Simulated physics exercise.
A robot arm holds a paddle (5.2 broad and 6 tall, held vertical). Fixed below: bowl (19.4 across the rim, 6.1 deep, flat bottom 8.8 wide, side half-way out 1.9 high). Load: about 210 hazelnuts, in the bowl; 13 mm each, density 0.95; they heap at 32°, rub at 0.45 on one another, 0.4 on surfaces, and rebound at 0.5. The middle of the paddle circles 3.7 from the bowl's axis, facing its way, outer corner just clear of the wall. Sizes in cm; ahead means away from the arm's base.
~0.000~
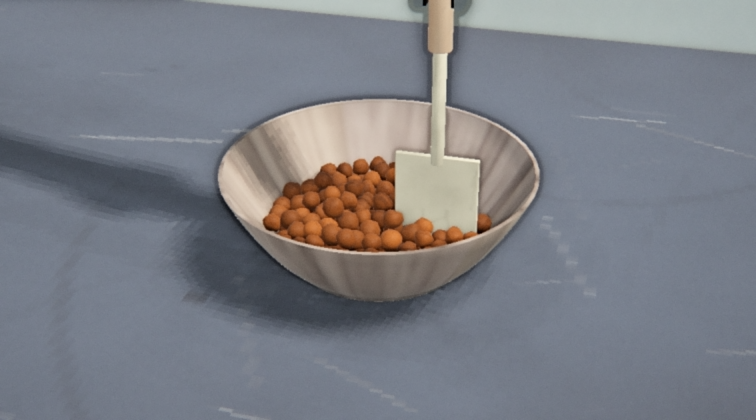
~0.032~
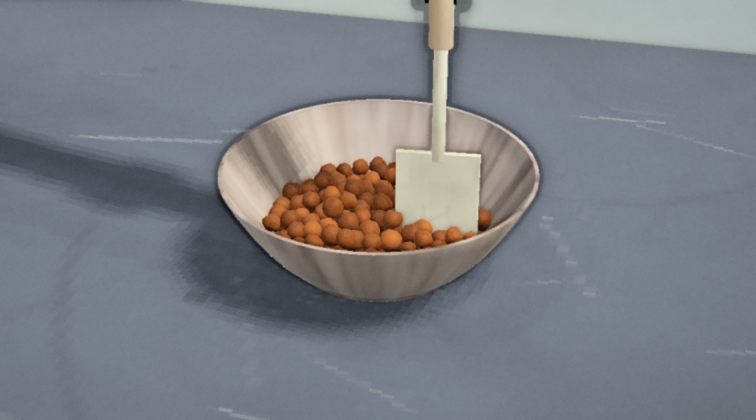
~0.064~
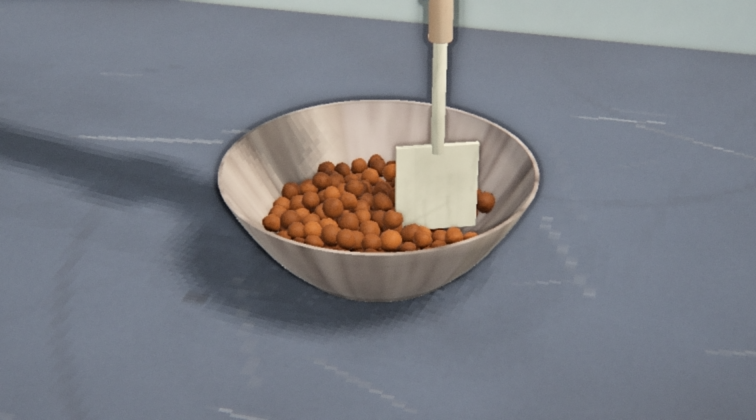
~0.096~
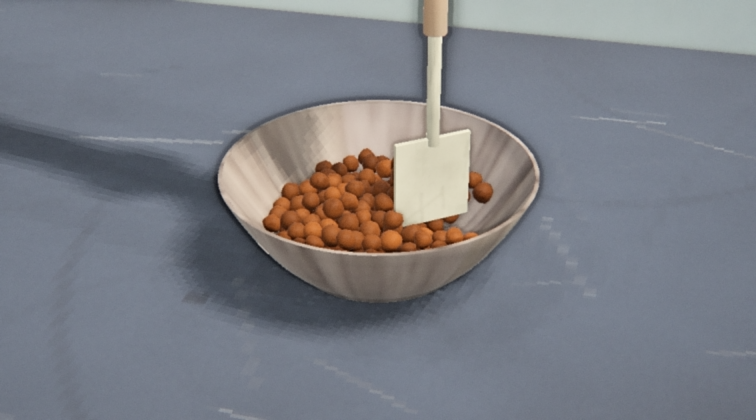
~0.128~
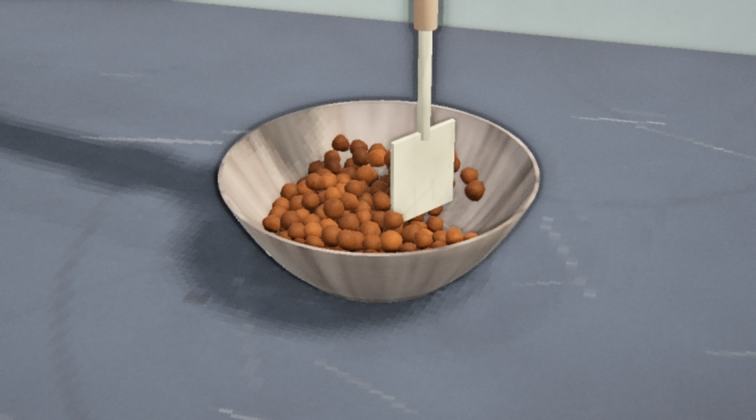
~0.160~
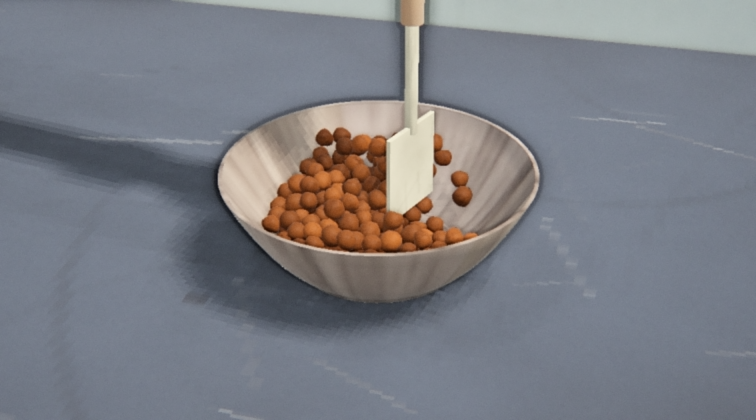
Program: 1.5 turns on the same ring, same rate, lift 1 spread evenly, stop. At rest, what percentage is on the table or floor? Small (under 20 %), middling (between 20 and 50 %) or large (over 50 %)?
A small share, under 20 %, ends on the table or floor.
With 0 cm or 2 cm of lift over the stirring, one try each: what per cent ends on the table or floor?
About 5 and 0 per cent.
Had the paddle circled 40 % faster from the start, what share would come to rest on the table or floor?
Then about 15 per cent.
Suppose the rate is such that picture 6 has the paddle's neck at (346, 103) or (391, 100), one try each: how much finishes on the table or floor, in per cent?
Some 35 and 15 per cent.
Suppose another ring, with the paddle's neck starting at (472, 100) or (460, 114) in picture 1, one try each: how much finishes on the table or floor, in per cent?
About 0 and 5 per cent.
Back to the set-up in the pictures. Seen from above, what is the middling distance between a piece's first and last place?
Roughly 8 cm.
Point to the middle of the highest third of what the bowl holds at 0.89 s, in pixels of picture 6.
Around (394, 159).
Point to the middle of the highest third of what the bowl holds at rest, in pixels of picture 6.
At about (302, 222).
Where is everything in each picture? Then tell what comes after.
The first picture shows the paddle neck at (438, 134), 0° round; upper third of the load around (355, 207), from x 270 to 480, top at y 165; 208 in the bowl.
The second picture shows the paddle neck at (439, 131), 7° round; upper third of the load around (355, 206), from x 270 to 480, top at y 165.
The third picture shows the paddle neck at (438, 123), 22° round; upper third of the load around (363, 201), from x 270 to 485, top at y 165.
The fourth picture shows the paddle neck at (433, 116), 38° round; upper third of the load around (366, 194), from x 270 to 485, top at y 155.
The fifth picture shows the paddle neck at (424, 110), 54° round; upper third of the load around (359, 191), from x 270 to 475, top at y 145.
The sixth picture shows the paddle neck at (411, 105), 71° round; upper third of the load around (352, 185), from x 270 to 470, top at y 135; 208 in the bowl.
After 0.52 s, 254° round, highest piece 8 above the table; 203 in the bowl, 3 on the table or floor, 2 in flight or on the tool.
After 0.89 s, 78° round, highest piece 8 above the table; 199 in the bowl, 7 on the table or floor, 2 in flight or on the tool.
After 1.27 s, 180° round, highest piece 6 above the table; 197 in the bowl, 11 on the table or floor.
After 1.97 s, 180° round, highest piece 6 above the table; 197 in the bowl, 11 on the table or floor.
In the end, 197 in the bowl, 11 on the table or floor. That is 5 % on the table or floor.
